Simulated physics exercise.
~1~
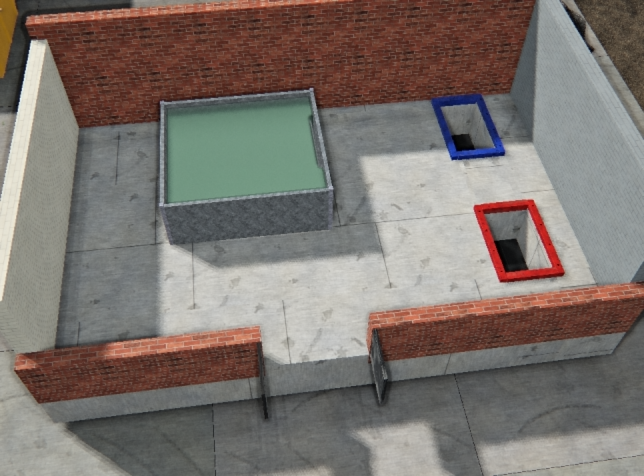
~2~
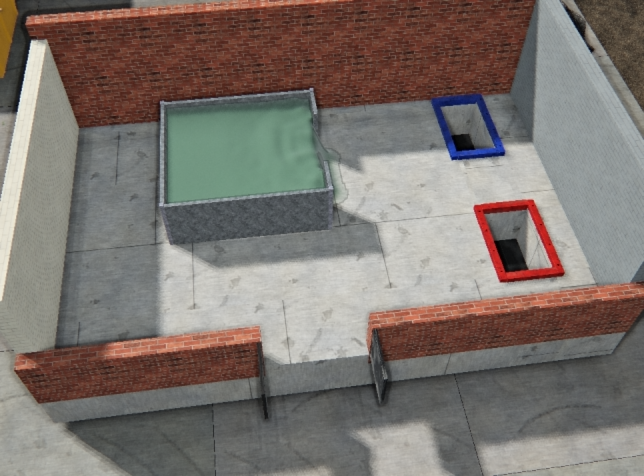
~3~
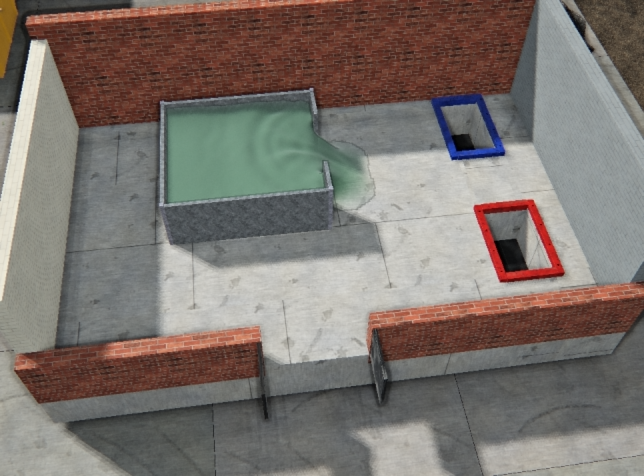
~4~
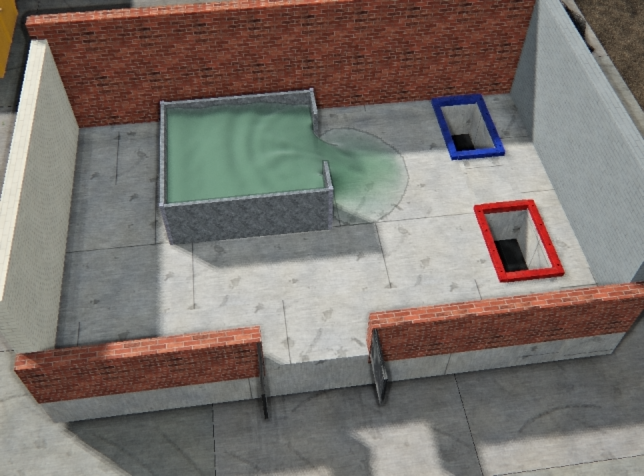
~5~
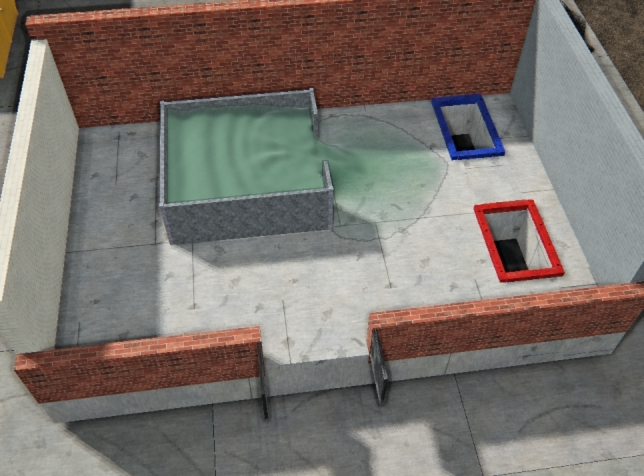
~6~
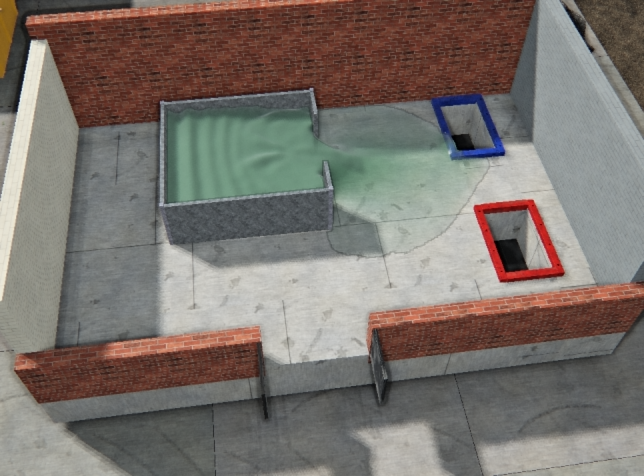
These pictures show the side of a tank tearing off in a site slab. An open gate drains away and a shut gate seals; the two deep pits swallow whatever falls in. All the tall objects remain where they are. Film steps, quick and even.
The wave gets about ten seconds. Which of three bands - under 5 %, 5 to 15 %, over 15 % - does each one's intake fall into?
Bands: The gate falls in the under 5 % band; the blue pit falls in the over 15 % band; the red pit falls in the 5 to 15 % band.
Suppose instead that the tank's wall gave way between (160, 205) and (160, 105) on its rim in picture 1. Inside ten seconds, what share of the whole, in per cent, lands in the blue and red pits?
Blue 10 %, red 8 %.
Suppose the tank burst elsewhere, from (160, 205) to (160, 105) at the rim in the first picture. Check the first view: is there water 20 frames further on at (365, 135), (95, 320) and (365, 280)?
Going point by point: Waterlogged, waterlogged, waterlogged.
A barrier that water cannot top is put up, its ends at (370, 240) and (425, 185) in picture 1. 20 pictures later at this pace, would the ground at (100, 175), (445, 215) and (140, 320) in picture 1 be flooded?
Spared; spared; spared.
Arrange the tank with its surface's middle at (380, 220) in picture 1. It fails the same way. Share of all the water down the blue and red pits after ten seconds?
In per cent: Blue 2, red 60.
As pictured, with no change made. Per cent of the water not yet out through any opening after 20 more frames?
76 %.
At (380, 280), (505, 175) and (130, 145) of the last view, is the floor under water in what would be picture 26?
In that order, the three spots are high and dry, soaked and high and dry.
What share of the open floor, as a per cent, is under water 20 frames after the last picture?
45 %, roughly.
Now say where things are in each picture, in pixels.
In the first frame, still water in the open tank at (243, 148).
In the second frame, water pours out at (319, 165) and has run to (325, 151).
In the third frame, water pours out at (319, 166) and has run to (354, 148).
In the fourth frame, the front is at (397, 157), out from the gap at (319, 166).
In the fifth frame, water pours out at (319, 167) and has run to (438, 158).
In the sixth frame, water pours out at (319, 165) and has run to (482, 159).
A moment on, water covers 35 % of the floor; the gate 0 %, the blue pit 3 %, the red pit 1 %.
Next, water covers 40 % of the floor; the gate 0 %, the blue pit 10 %, the red pit 3 %.
Then, water covers 45 % of the floor; the gate 0 %, the blue pit 18 %, the red pit 6 %.
Later, water covers 65 % of the floor; the gate 0 %, the blue pit 28 %, the red pit 10 %.
In the end, water covers 90 % of the floor; the gate 1 %, the blue pit 34 %, the red pit 11 %.
